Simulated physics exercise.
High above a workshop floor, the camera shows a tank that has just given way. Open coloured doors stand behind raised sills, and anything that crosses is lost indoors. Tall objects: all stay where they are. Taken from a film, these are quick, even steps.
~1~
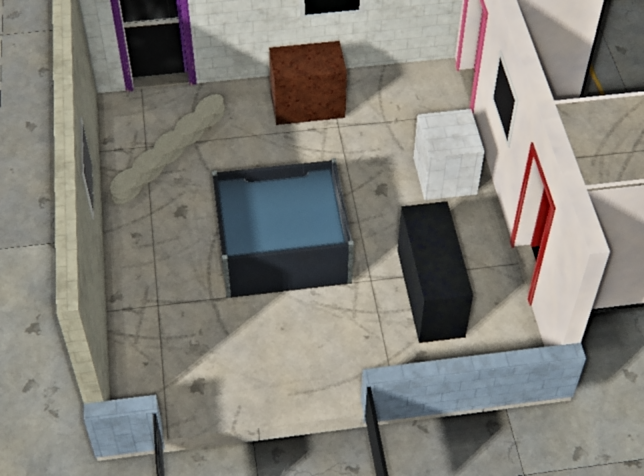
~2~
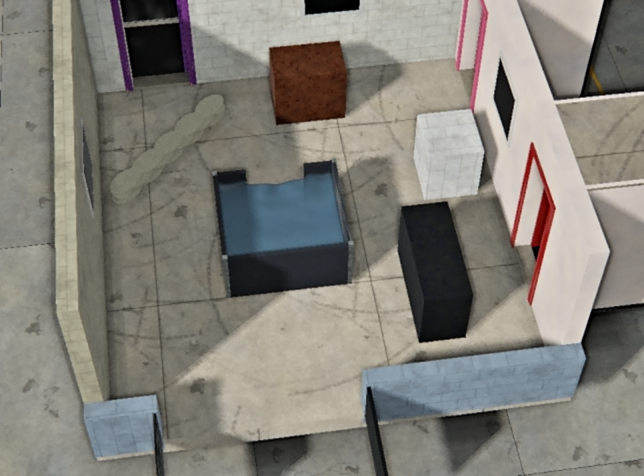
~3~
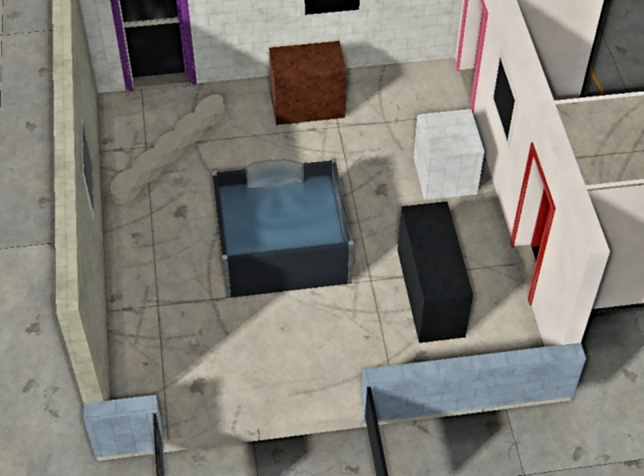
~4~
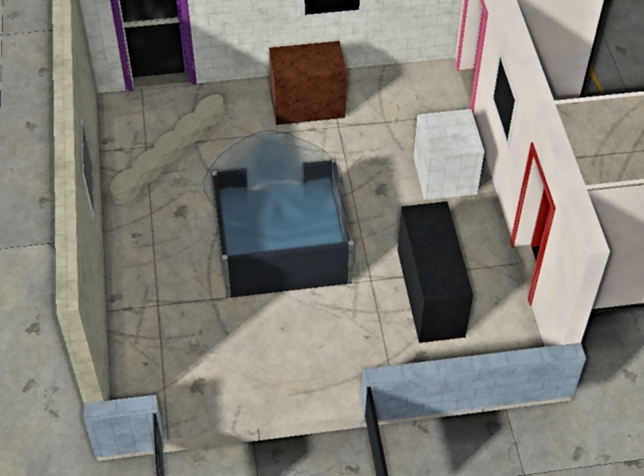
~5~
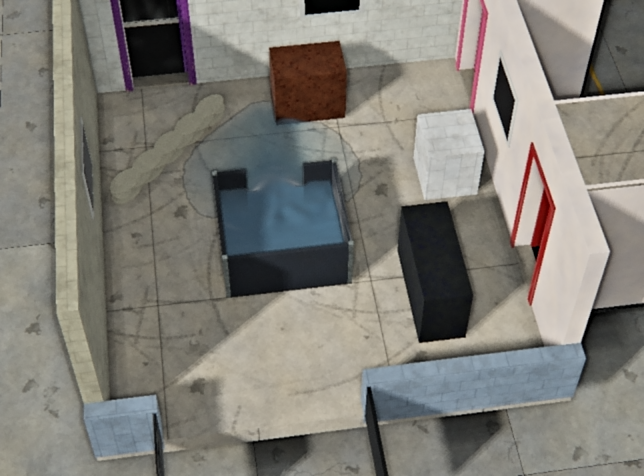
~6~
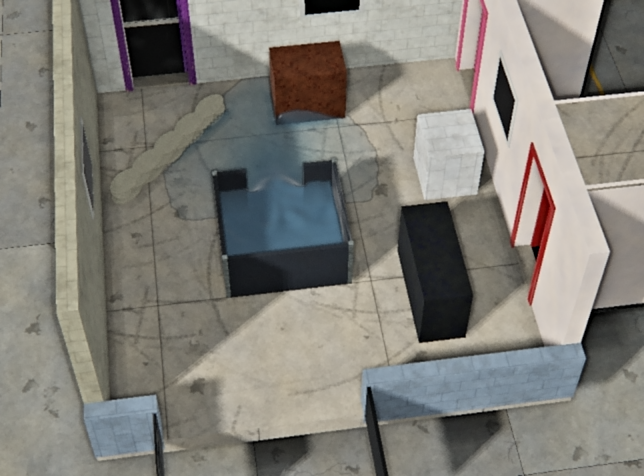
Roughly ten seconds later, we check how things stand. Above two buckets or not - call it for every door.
Pink door: Above two buckets; purple door: Above two buckets; red door: Not above two buckets.
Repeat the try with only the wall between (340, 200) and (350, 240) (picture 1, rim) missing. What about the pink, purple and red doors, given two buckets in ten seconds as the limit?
The pink door exceeds it, the purple door falls short, and the red door exceeds it.
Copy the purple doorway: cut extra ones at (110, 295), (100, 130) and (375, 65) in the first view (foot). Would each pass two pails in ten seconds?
First ends up below, second ends up above, third ends up above.
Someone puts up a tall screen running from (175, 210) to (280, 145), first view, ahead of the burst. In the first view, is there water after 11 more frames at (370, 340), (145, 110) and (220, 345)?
Listed order: Spared, spared, spared.
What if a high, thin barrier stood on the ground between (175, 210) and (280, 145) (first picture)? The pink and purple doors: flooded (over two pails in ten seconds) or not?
The pink one is over; the purple one stays under.
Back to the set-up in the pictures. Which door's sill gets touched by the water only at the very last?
I pick the door marked red.
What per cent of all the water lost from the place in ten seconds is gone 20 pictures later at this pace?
Estimate: 30 %.
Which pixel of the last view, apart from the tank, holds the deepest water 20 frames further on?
(255, 78).
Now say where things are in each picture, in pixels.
The first frame shows the water tank at (281, 212) is whole and still.
In the second frame, the front is at a hidden place, out from the gap on the water tank's far side.
In the third frame, water pours out on the water tank's far side and has run to (288, 164).
In the fourth frame, water pours out on the water tank's far side and has run to (271, 134).
In the fifth frame, water pours out on the water tank's far side and has run to (271, 106).
In the sixth frame, water pours out on the water tank's far side and has run to (259, 78).
A moment on, water covers 25 % of the floor; the pink door not reached, the purple door wet at the sill, nothing in, the red door not reached.
Next, water covers 40 % of the floor; the pink door over two buckets in, the purple door wet at the sill, nothing in, the red door not reached.
Then, water covers 55 % of the floor; the pink door far over two buckets in, the purple door under two buckets in, the red door wet at the sill, nothing in.
Later, water covers 75 % of the floor; the pink door far over two buckets in, the purple door under two buckets in, the red door wet at the sill, nothing in.
In the end, water covers 90 % of the floor; the pink door far over two buckets in, the purple door over two buckets in, the red door wet at the sill, nothing in.
